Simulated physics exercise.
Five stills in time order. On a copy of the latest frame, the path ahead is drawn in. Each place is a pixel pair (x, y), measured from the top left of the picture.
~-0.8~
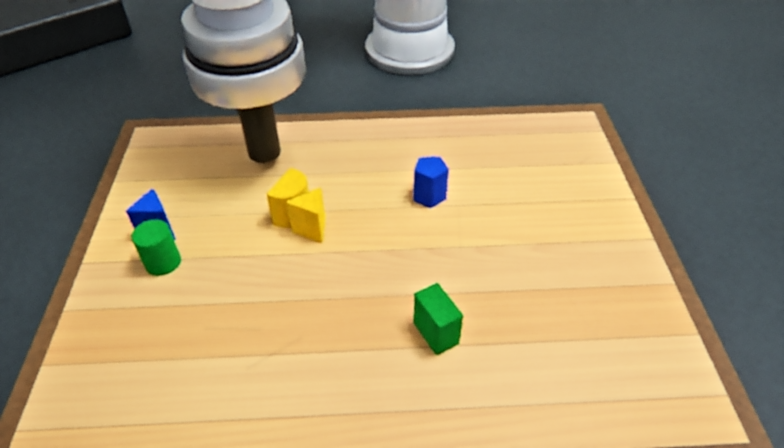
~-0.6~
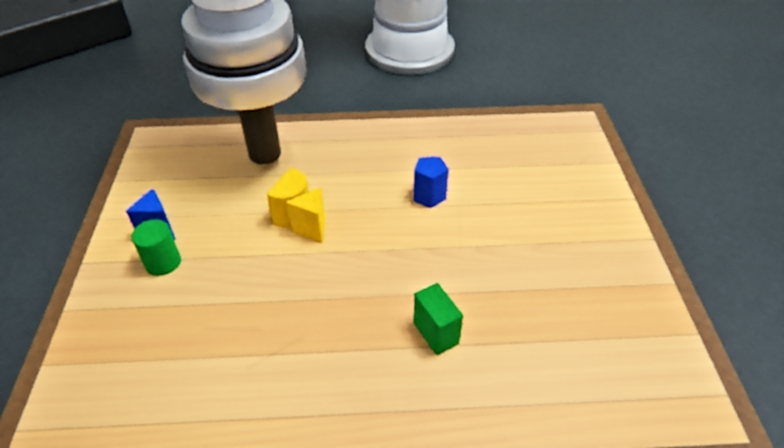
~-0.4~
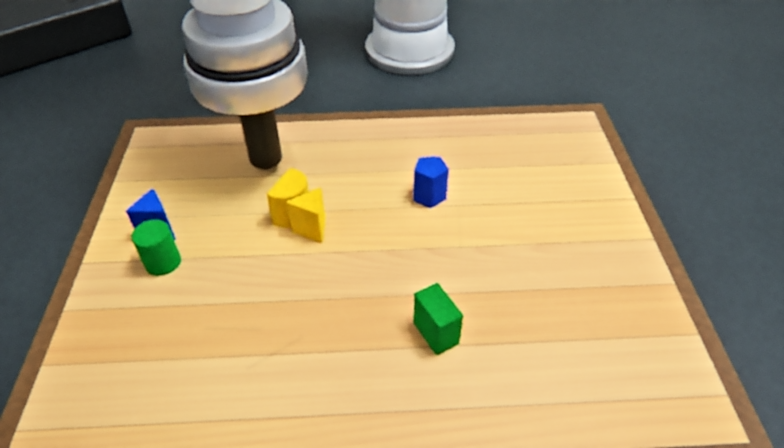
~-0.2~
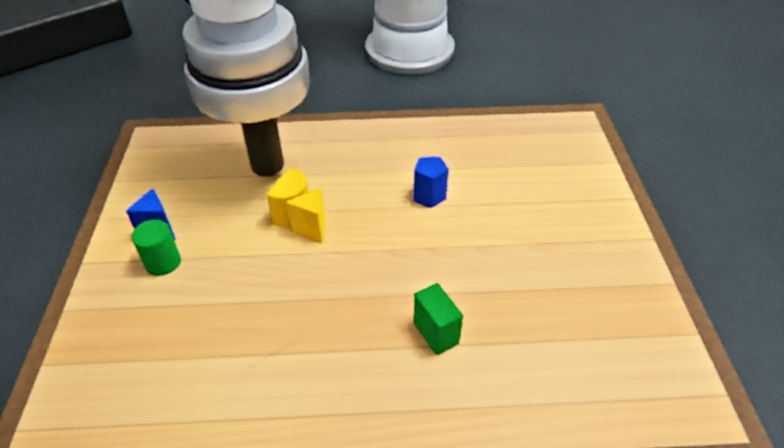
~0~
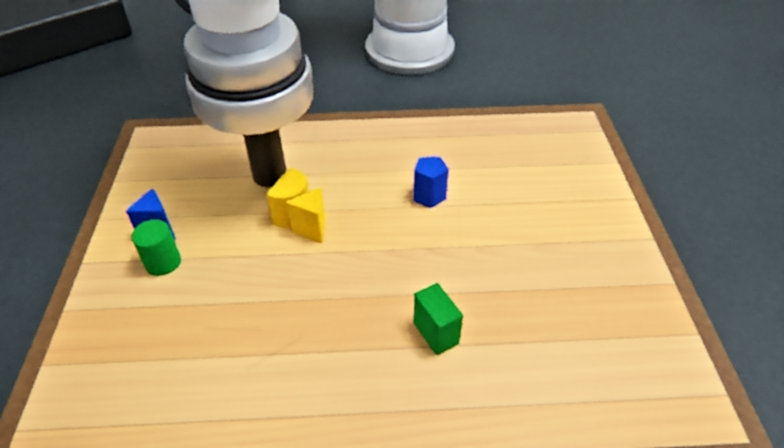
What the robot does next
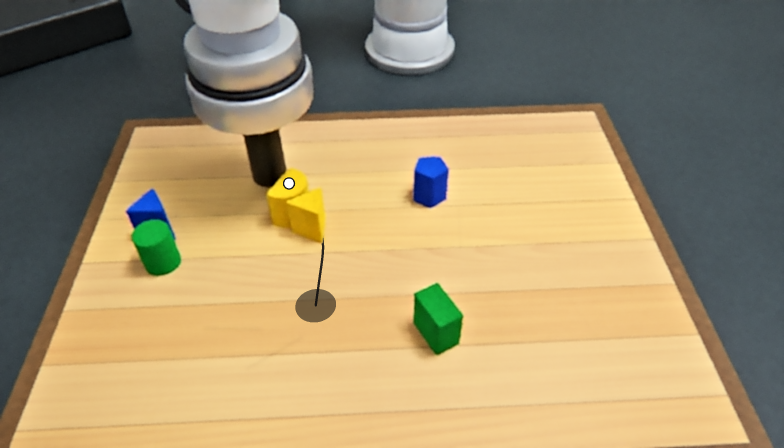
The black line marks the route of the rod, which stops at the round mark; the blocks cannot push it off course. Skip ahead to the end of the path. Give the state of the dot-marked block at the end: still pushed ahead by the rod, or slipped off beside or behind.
The rod still has it in front.
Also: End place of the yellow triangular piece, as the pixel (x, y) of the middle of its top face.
Its top middle is near (343, 322).
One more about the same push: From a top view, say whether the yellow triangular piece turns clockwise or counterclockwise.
Viewed from above, counterclockwise.
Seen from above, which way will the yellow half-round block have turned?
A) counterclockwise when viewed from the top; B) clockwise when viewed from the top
The one that fits is B, clockwise when viewed from the top.
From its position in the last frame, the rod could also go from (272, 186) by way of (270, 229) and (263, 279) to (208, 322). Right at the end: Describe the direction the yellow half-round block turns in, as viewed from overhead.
From above, counter-clockwise.
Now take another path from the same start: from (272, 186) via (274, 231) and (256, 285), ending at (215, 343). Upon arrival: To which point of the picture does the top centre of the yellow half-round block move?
Somewhere near (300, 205).
Drawn move, from (272, 186) via (310, 213) and (323, 254), ending at (316, 305); the dot is on the yellow half-round block.
On the path given first. One third of the way, rod (309, 203); yellow half-round block (305, 205), turned 60° clockwise; yellow triangular piece (317, 223).
Two thirds of the way, rod (321, 245); yellow half-round block (316, 250), turned 65° clockwise; yellow triangular piece (328, 272).
At the end, rod (314, 296); yellow half-round block (314, 306), turned 45° clockwise; yellow triangular piece (343, 322), turned 25° anticlockwise.
